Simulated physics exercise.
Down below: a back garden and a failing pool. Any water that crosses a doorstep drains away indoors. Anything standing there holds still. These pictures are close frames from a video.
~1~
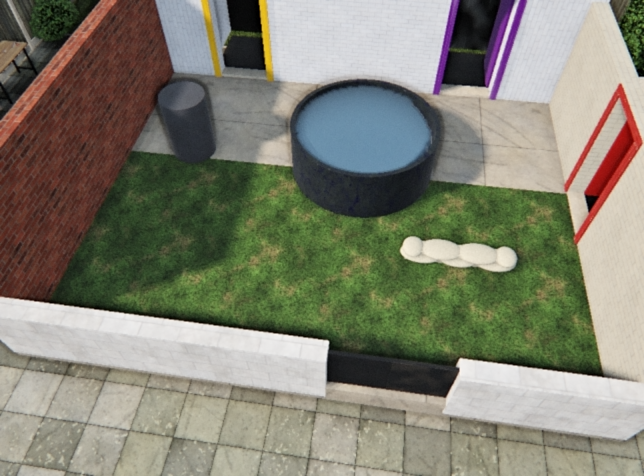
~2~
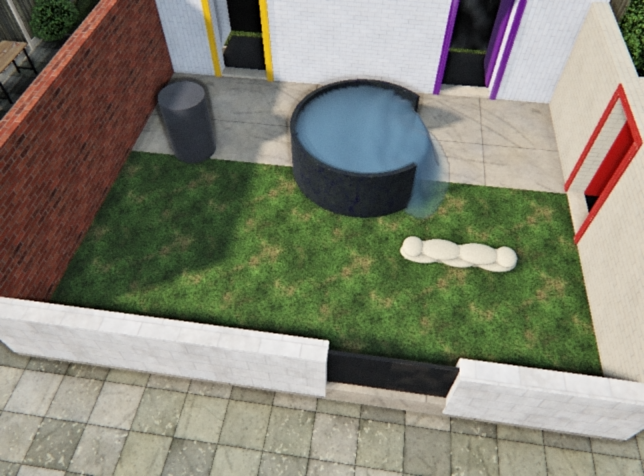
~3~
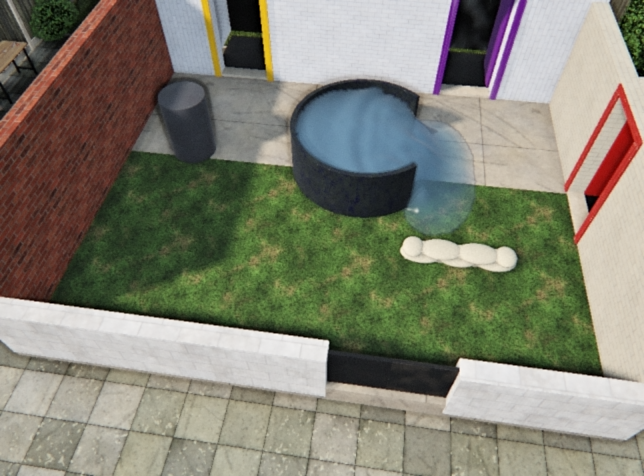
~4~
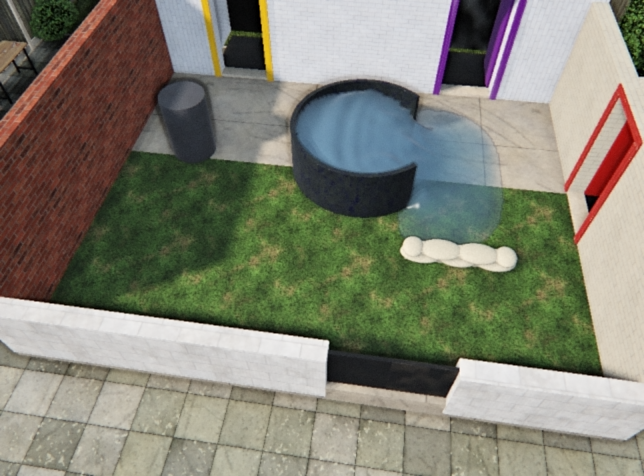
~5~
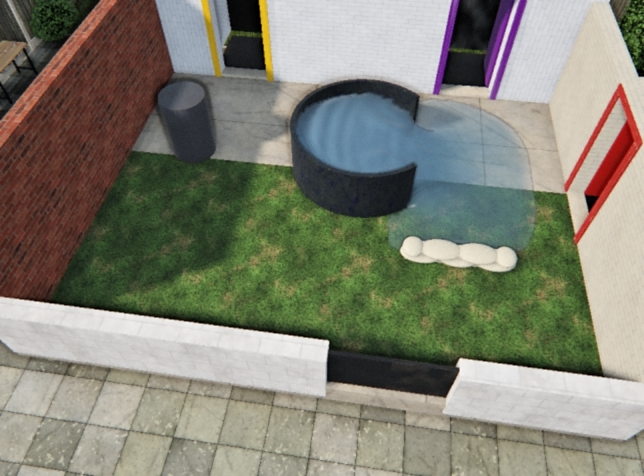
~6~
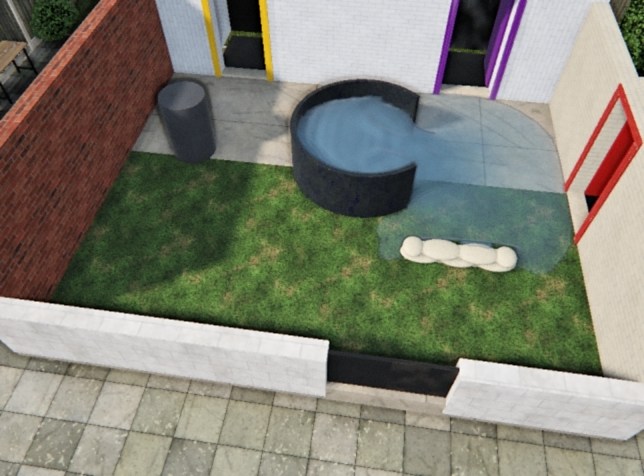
A round dark pool in a walled back garden broke open on its right side, and water poured through the gap, spreading across the paving and grass and around a low cream-coloured barrier.
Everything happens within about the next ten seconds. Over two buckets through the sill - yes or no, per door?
Red door - yes, purple door - yes, yellow door - no.
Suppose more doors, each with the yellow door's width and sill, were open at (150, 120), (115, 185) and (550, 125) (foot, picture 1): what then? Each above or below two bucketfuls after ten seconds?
Stays within it; stays within it; exceeds it.
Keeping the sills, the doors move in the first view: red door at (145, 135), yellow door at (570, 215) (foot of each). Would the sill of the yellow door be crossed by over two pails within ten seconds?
Put simply, yellow door spills past the mark here.
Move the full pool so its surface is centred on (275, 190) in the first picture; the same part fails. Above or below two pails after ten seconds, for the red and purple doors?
Briefly, the red door gets too much and the purple door gets too much.
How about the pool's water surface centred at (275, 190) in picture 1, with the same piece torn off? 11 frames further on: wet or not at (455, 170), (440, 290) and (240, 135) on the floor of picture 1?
Result: Inundated; inundated; spared.
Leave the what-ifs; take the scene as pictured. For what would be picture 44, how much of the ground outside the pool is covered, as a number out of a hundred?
That's roughly 70 per cent.
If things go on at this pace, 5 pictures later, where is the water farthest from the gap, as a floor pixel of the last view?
Look around (595, 336).
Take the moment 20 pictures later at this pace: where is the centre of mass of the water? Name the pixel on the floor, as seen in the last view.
Near (457, 180).
A moment on, water covers 25 % of the floor; the red door over two buckets in, the purple door under two buckets in, the yellow door not reached.
Next, water covers 30 % of the floor; the red door far over two buckets in, the purple door over two buckets in, the yellow door not reached.
Then, water covers 45 % of the floor; the red door far over two buckets in, the purple door over two buckets in, the yellow door not reached.
Later, water covers 70 % of the floor; the red door far over two buckets in, the purple door far over two buckets in, the yellow door wet at the sill, nothing in.
In the end, water covers 95 % of the floor; the red door far over two buckets in, the purple door far over two buckets in, the yellow door wet at the sill, nothing in.
